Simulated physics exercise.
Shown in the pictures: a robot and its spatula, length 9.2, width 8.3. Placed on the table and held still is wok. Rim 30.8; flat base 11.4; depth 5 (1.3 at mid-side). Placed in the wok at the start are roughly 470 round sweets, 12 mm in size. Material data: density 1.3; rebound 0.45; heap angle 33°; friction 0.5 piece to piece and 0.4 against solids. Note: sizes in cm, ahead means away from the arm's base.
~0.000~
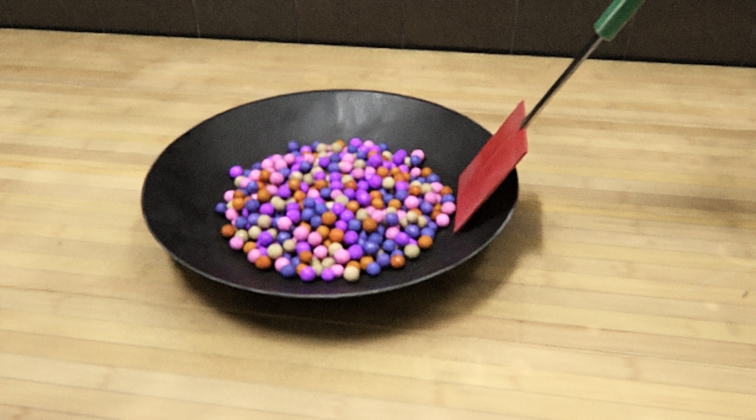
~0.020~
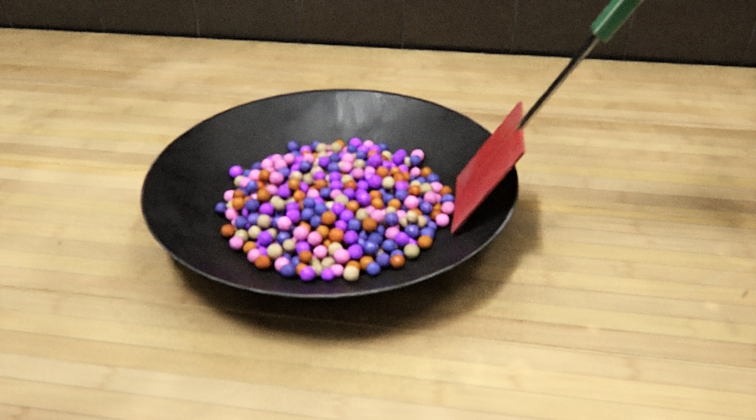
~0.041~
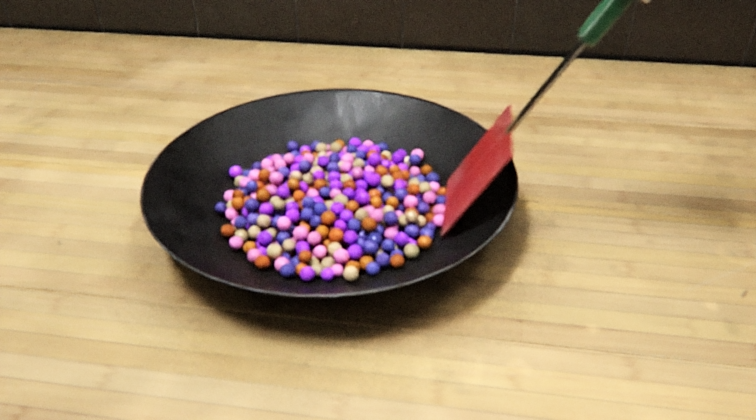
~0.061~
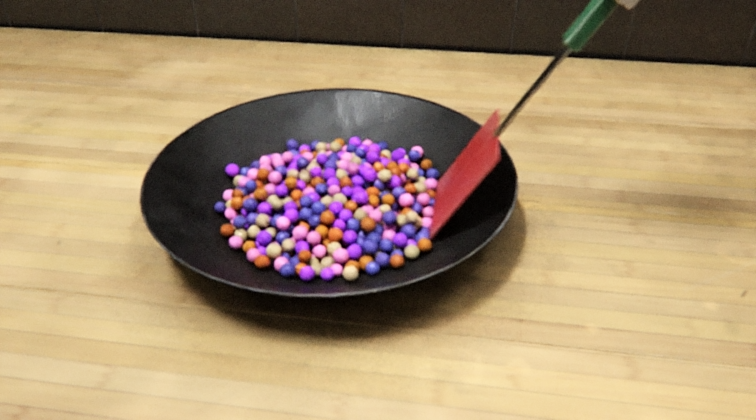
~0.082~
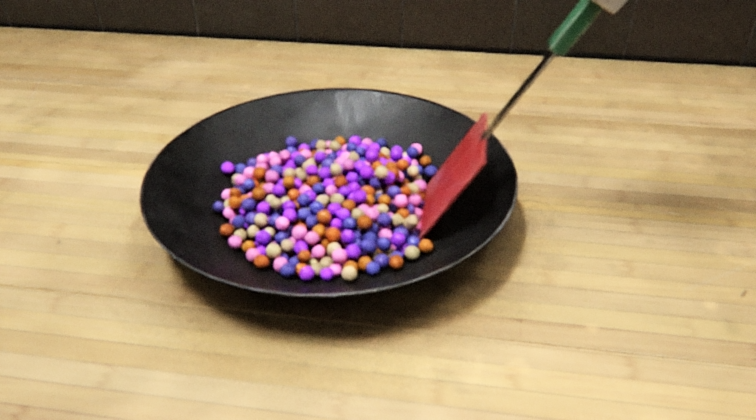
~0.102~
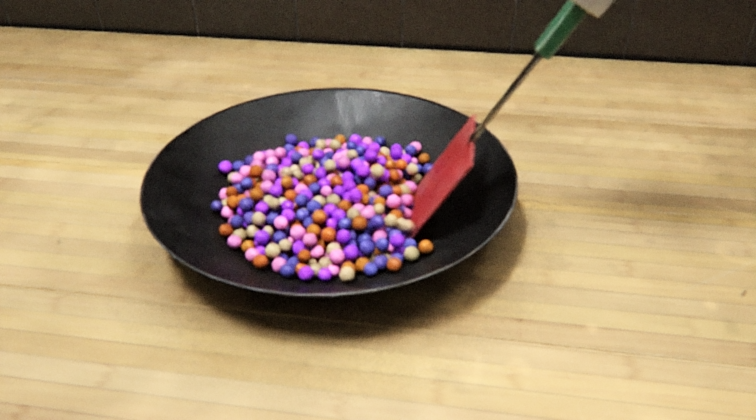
A red spatula with a green handle moves slowly leftward and slightly down inside a black wok on a light wooden table, seen from above at an angle by a still camera. The wok, which stays in place, holds a heap of small round sweets in purple, pink, blue, orange and beige. The blade presses into the heap's right side, nudging the nearest sweets leftward and bunching them slightly.
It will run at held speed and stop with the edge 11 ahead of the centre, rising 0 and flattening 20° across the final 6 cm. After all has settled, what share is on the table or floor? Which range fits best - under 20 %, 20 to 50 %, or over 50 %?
The range that fits: Under 20 %.
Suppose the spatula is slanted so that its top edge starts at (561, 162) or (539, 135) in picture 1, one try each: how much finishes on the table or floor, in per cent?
Close to 5 and 10 percent respectively.
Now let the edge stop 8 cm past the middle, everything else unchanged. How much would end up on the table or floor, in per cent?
That would be something like 0 in a hundred.
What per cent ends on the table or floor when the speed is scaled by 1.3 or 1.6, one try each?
Near 15 and near 20 percent respectively.
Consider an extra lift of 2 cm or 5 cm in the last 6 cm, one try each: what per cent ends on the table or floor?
Near 15 and 10 percent respectively.
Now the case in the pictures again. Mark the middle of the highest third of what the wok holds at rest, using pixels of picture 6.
It is centred around (202, 169).
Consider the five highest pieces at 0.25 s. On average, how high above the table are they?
Roughly 4 cm above the table.
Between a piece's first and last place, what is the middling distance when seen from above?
Roughly 5 cm.
By 0.25 s, sloping 60°, highest piece 4 above the table; 471 in the wok.
By 0.40 s, sloping 54°, highest piece 6 above the table; 471 in the wok.
By 0.67 s, sloping 40°, highest piece 7 above the table; 411 in the wok, 57 on the table or floor, 3 on the blade or in flight.
By 1.72 s, sloping 40°, highest piece 7 above the table; 410 in the wok, 61 on the table or floor.
Final count, 410 in the wok, 61 on the table or floor. That is 13 % on the table or floor.
